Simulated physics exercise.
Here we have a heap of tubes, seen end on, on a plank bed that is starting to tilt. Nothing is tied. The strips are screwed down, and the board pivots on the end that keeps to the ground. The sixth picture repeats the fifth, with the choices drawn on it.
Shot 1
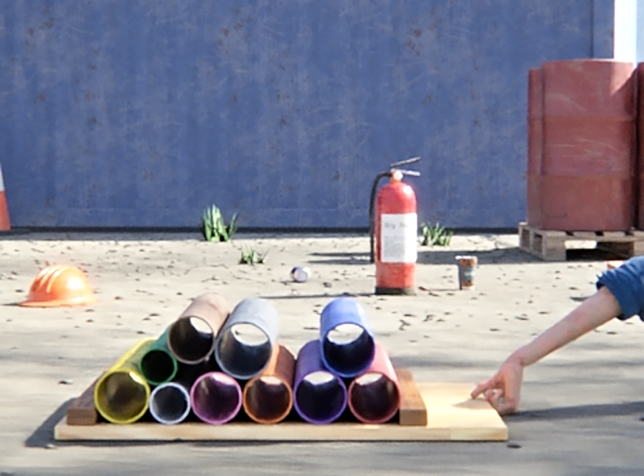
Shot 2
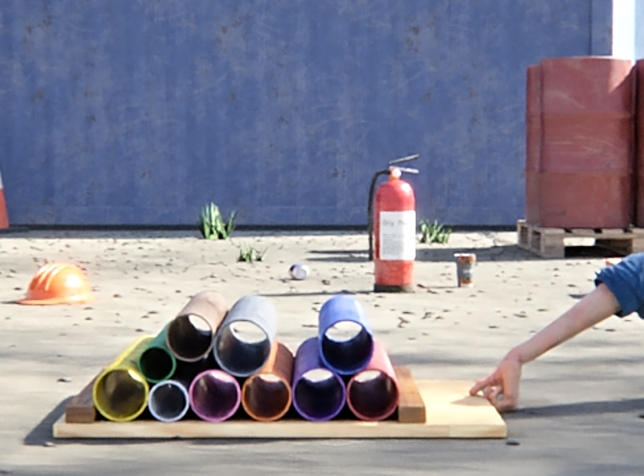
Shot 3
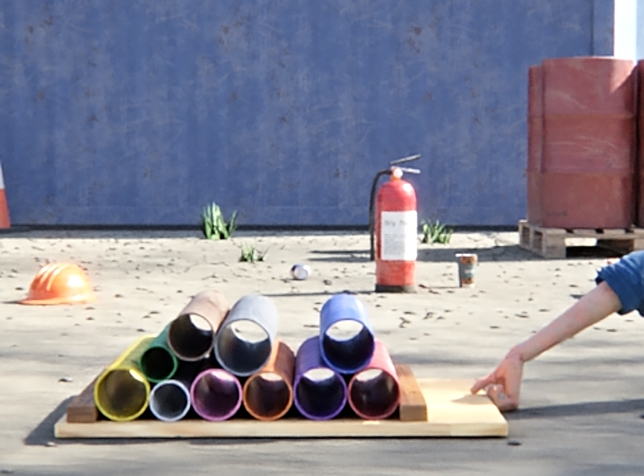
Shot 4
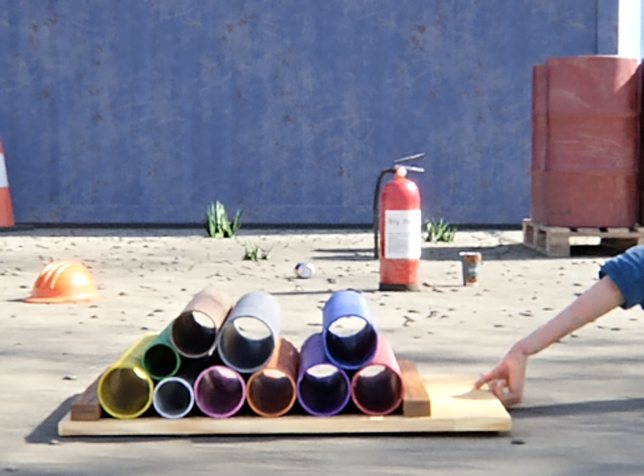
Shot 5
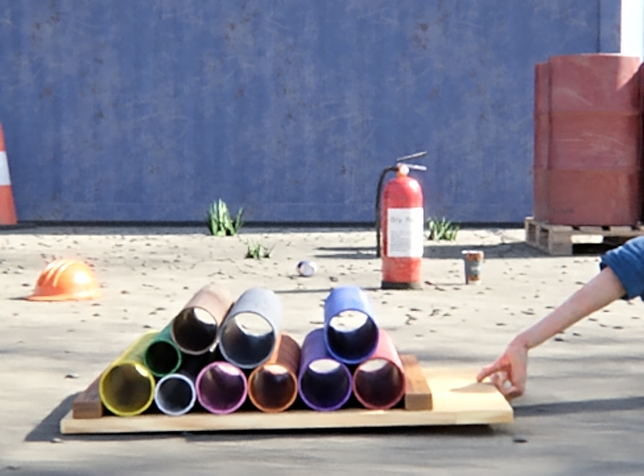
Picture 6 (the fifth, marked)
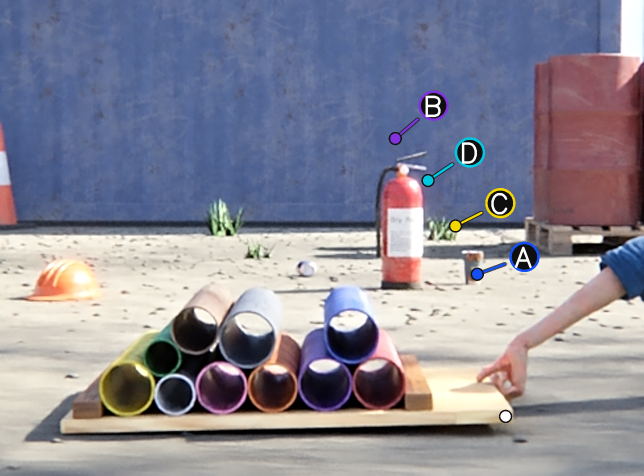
A hand at the right beginning to lift the end of a plank bed holding stacked colourful tubes between wooden strips outdoors.
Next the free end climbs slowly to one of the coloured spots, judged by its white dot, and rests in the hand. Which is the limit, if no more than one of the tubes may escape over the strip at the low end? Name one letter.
No higher than C.
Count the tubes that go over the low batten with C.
At C the number is none.
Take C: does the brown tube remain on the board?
The brown tube: Yes.
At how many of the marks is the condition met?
Two of them.
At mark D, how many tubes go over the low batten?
With D, four.
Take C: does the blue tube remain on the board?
The blue tube: Yes.
On the copy, A at (477, 274); B at (395, 139); C at (456, 226); D at (428, 180); the white dot at (506, 416).
On C. First, board at 16°.
Then, board at 27°.
Finally, board at 27°, none over the low batten.
By contrast, A none over the low batten; B four over the low batten (green, grey, blue, brown); D four over the low batten (green, grey, blue, brown).
